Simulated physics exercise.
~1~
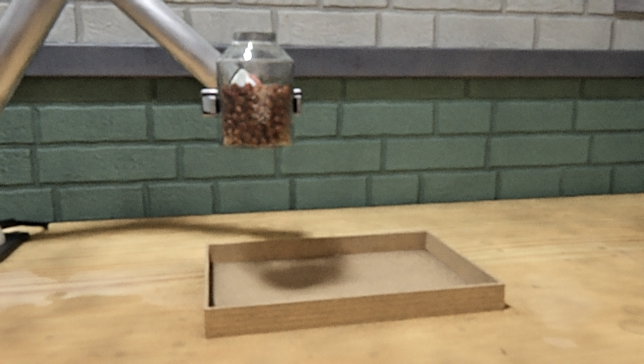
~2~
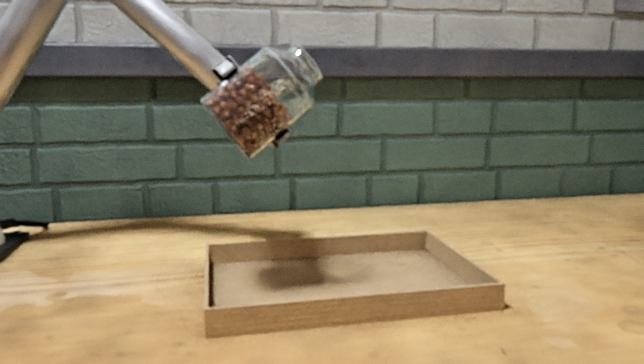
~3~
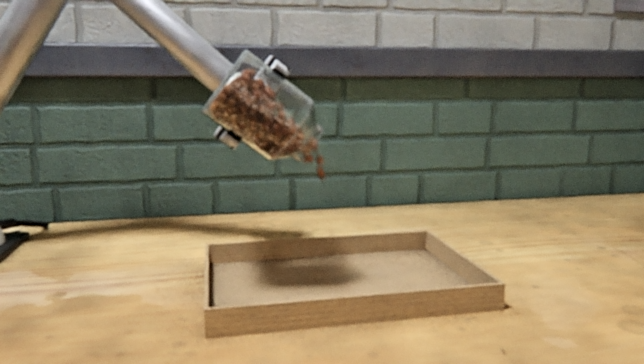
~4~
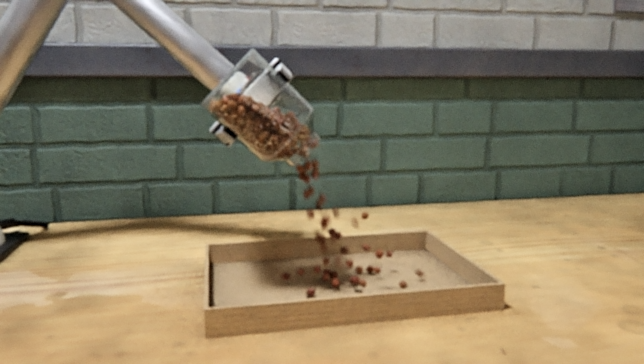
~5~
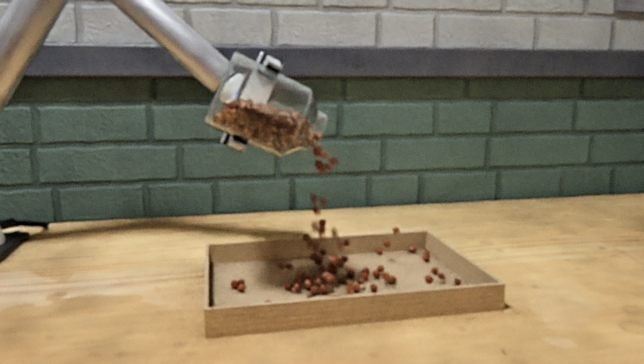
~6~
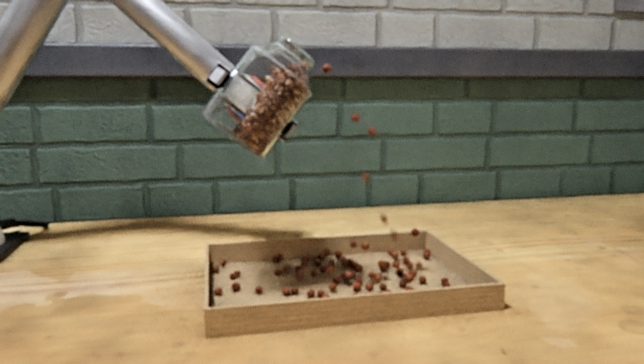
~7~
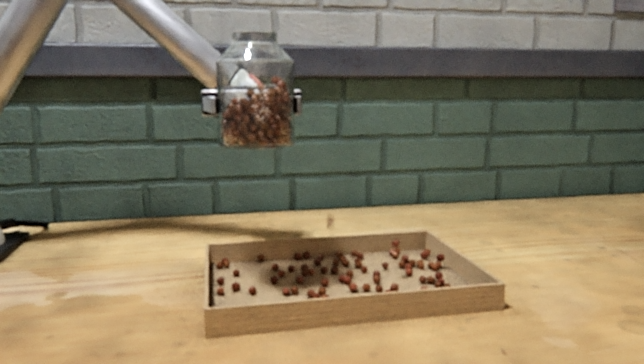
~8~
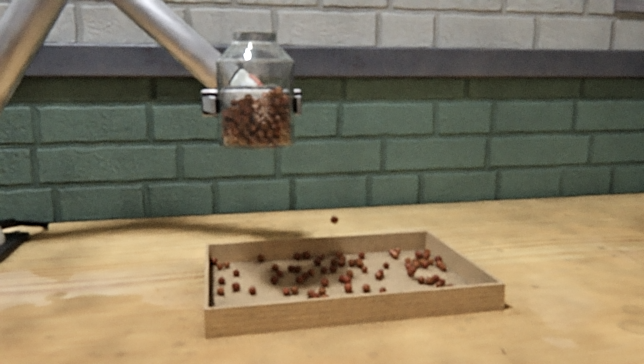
A silver robotic arm reaches in from the upper left, holding a clear jar of reddish-brown beads above a shallow brown tray on a light wooden table. The still view faces a brick wall, pale above and green below, with a dark ledge between. The arm tips the jar to the right until its mouth points downward, and beads spill out in a stream, bouncing and scattering across the tray. It then swings the jar back upright as a few stragglers fall. At the end, the jar still holds most of its beads, while the rest lie spread over the tray.
